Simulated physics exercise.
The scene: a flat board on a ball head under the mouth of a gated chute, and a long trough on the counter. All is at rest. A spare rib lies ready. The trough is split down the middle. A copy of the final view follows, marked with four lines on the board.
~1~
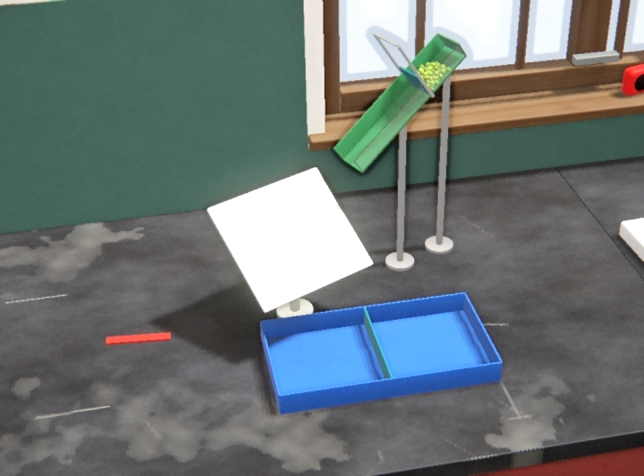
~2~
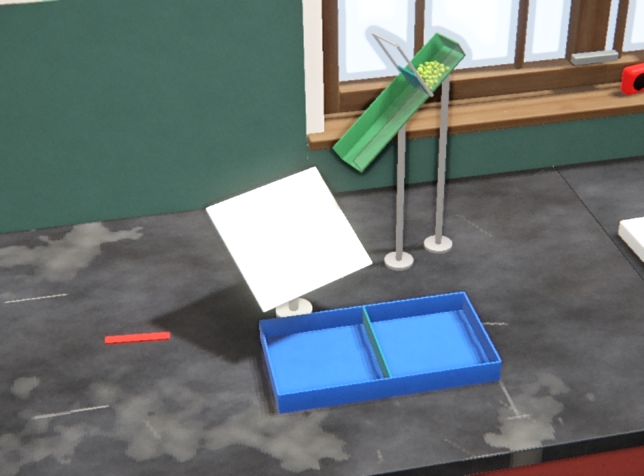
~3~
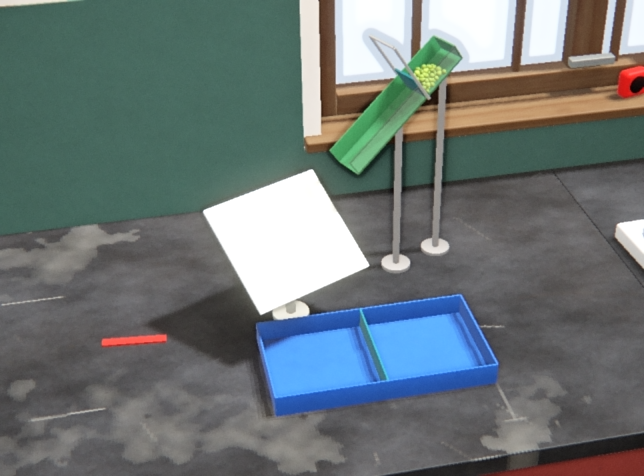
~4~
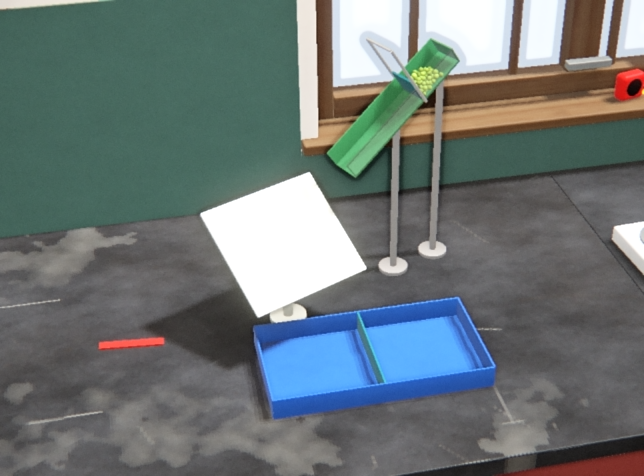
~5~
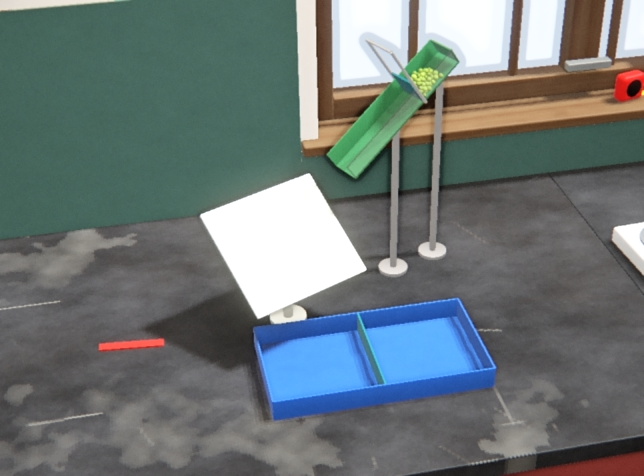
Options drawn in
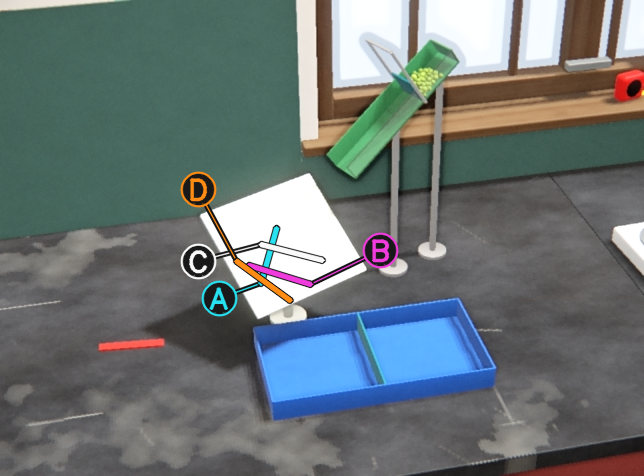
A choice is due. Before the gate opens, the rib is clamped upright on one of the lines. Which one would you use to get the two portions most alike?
The best line is C.
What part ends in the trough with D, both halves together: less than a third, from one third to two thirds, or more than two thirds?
It is more than two thirds.
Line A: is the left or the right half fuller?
The left half.
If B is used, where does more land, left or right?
The left half.
On the marked copy, line A from (276, 228) to (261, 283); line B from (249, 265) to (310, 284); line C from (261, 244) to (322, 260); line D from (236, 261) to (290, 300).
With A, of what is caught, all but a few in the left half, a small share in the right.
With B, of what is caught, all but a few in the left half, a small share in the right.
With C, of what is caught, close to a third in the left half, close to two thirds in the right.
With D, of what is caught, all but a few in the left half, a small share in the right.
